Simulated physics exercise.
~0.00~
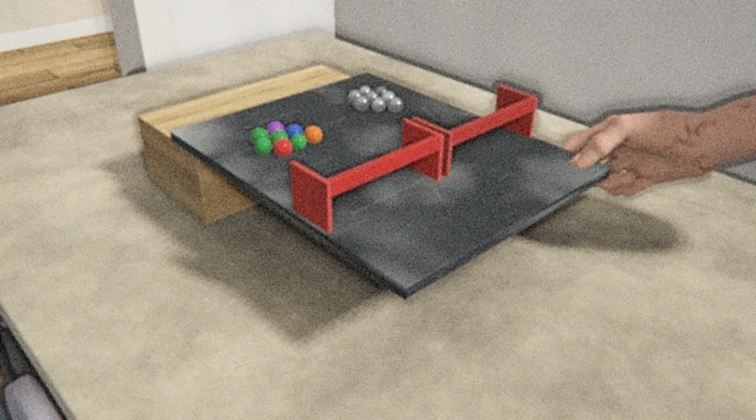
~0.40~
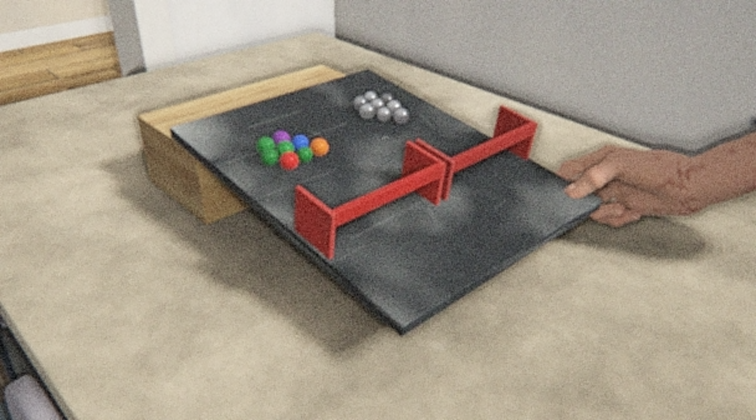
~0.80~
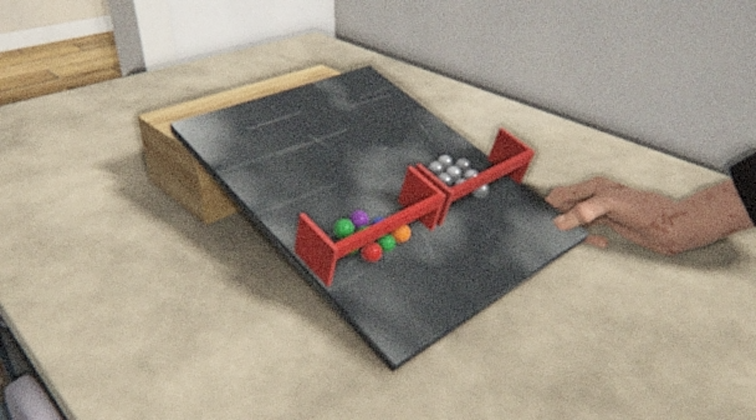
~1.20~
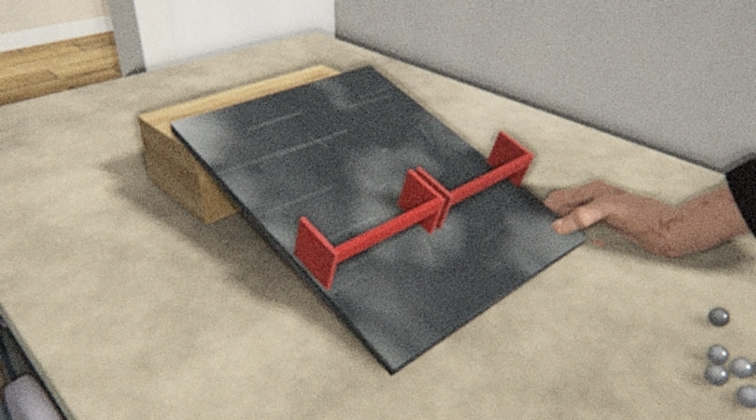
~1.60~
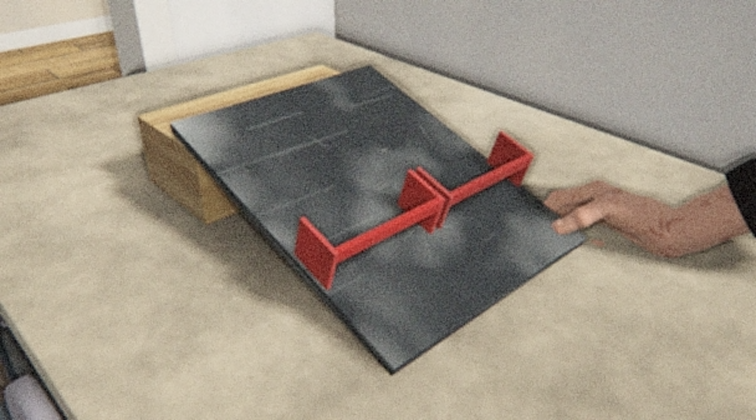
Coloured and grey balls rolling down a dark board as a hand lowers its end, passing under red bars and out of view.
